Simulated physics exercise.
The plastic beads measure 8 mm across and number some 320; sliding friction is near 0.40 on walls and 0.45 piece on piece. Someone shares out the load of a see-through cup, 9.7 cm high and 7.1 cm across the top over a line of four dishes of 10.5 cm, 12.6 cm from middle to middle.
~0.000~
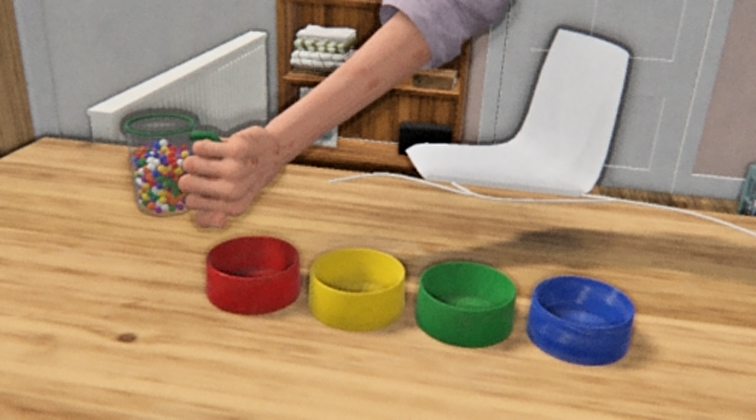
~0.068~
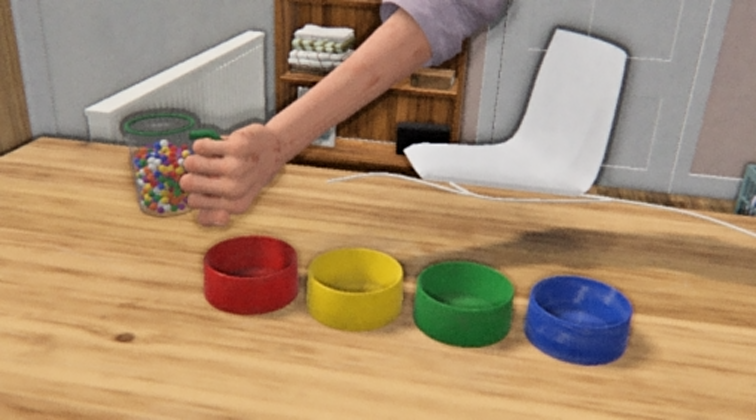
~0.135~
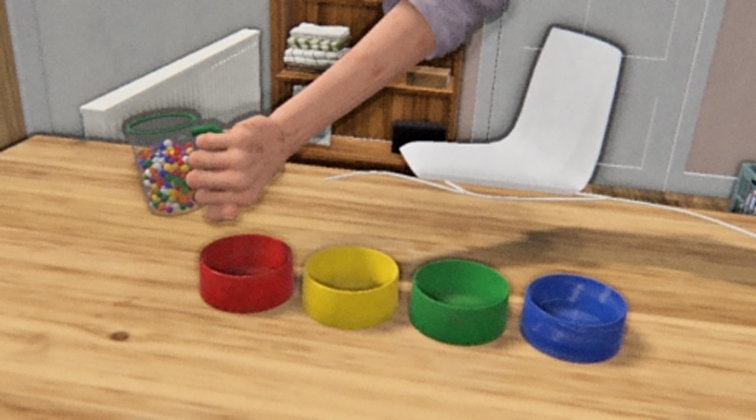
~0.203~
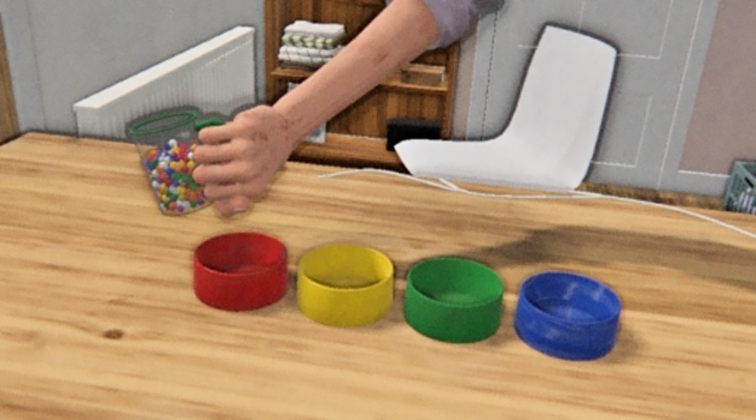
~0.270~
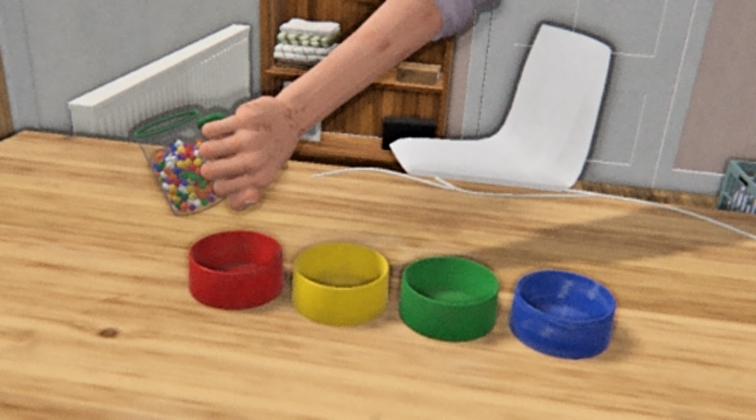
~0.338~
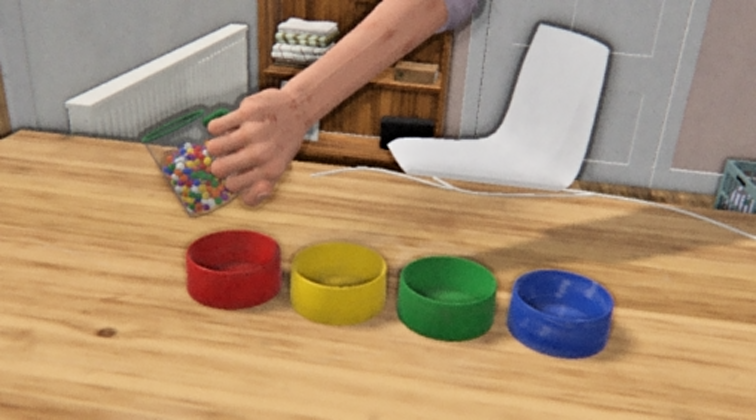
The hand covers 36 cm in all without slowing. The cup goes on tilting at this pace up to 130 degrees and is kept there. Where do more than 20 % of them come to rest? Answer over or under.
Red: Under, blue: Under, green: Under, yellow: Over, counter: Under.
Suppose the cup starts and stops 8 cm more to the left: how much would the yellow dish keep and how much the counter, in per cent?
Yellow 20, counter 30.
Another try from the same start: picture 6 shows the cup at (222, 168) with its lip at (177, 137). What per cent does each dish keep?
Red 0, blue 0, green 30, yellow 20.
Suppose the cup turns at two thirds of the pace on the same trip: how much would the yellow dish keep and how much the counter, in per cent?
In that case yellow 10, counter 60.
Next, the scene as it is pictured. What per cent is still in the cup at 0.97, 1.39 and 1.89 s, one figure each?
In turn: 100, 35, 0.
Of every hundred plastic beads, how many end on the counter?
Some 5 per cent.
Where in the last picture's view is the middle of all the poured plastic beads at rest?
Near (345, 286).
After 0.97 s, tilt 88 degrees; cup holds 100 %.
Then, at 1.39 s, tilt 128 degrees; cup holds 35 %, yellow 60 %.
After 1.89 s, tilt 130 degrees; cup holds 0 %, yellow 95 %.
At rest (2.2 s), red 0 %, blue 0 %, green 0 %, yellow 95 %, counter 5 %.
